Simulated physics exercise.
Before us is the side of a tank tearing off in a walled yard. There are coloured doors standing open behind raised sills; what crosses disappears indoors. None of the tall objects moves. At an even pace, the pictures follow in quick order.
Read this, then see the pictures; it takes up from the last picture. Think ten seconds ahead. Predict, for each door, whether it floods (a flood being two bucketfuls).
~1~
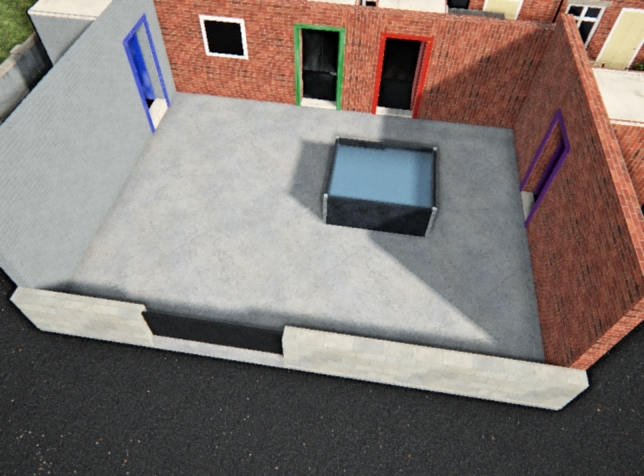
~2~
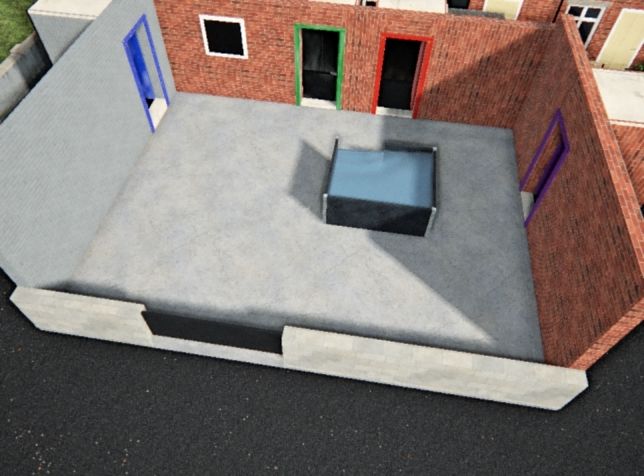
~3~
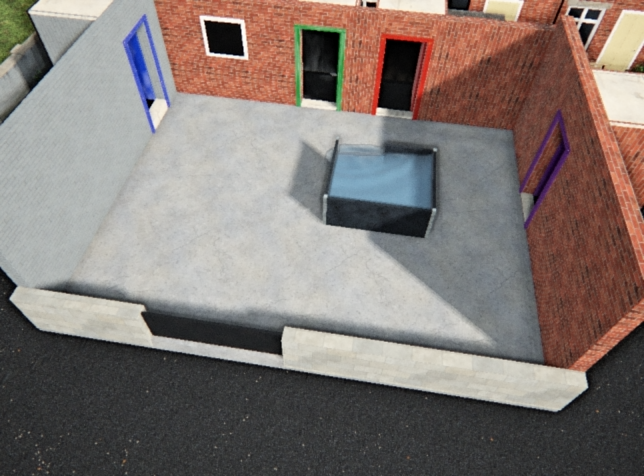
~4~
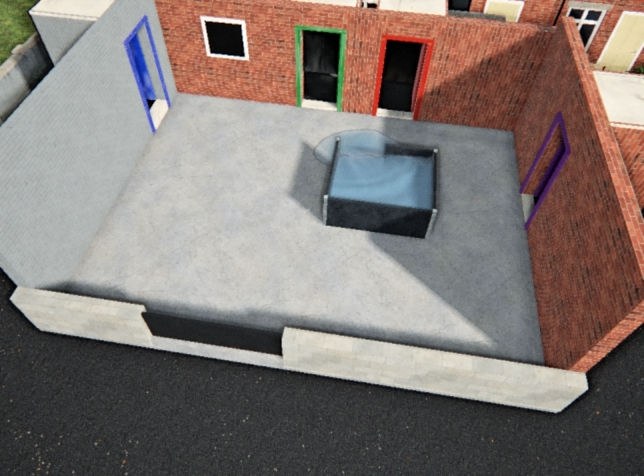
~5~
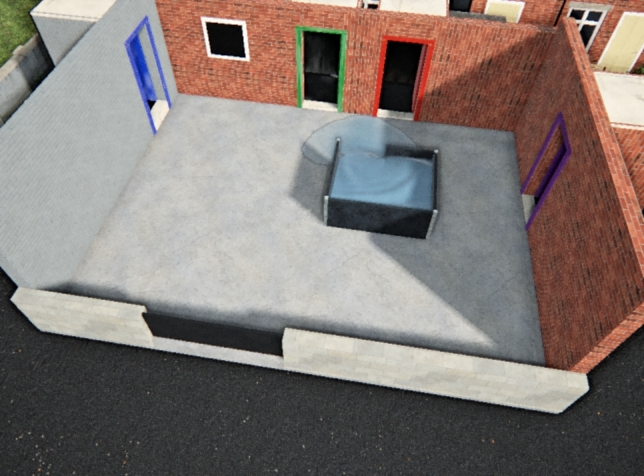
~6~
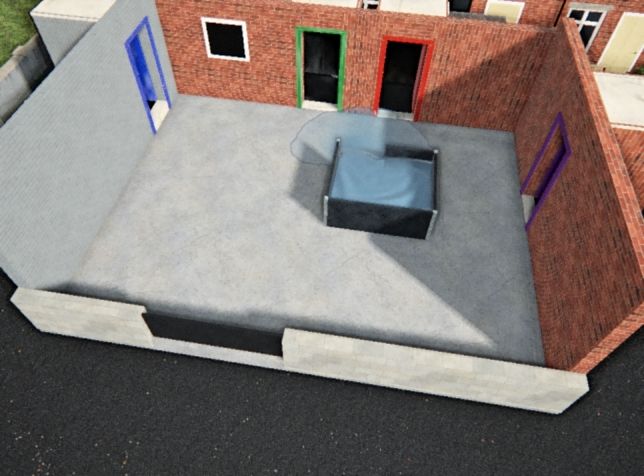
As I see it, the purple door is going to let through no more than allowed. The blue door is going to let through no more than allowed. The red door is going to let through more than allowed. The green door is going to let through more than allowed.
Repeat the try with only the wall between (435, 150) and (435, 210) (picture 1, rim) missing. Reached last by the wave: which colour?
That one is the blue-painted one.
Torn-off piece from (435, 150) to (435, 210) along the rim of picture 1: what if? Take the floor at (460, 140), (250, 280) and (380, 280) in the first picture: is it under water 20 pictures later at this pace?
Submerged, unwetted, unwetted.
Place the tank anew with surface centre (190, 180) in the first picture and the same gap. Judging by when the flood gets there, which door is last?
Final one: The purple-painted one.
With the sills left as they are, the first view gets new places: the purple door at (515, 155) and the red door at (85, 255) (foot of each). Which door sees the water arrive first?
The green one comes first.
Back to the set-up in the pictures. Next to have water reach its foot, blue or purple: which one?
The blue door is the one.
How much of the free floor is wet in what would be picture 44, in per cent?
I'd say close to 55 per cent.
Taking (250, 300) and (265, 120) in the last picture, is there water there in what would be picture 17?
Result, in the order given: Not wetted / wetted.
A moment on, water covers 15 % of the floor; the purple door not reached, the blue door not reached, the red door over two buckets in, the green door over two buckets in.
Next, water covers 20 % of the floor; the purple door not reached, the blue door not reached, the red door far over two buckets in, the green door far over two buckets in.
Then, water covers 30 % of the floor; the purple door not reached, the blue door wet at the sill, nothing in, the red door far over two buckets in, the green door far over two buckets in.
Later, water covers 55 % of the floor; the purple door wet at the sill, nothing in, the blue door wet at the sill, nothing in, the red door far over two buckets in, the green door far over two buckets in.
In the end, water covers 80 % of the floor; the purple door under two buckets in, the blue door wet at the sill, nothing in, the red door far over two buckets in, the green door far over two buckets in.
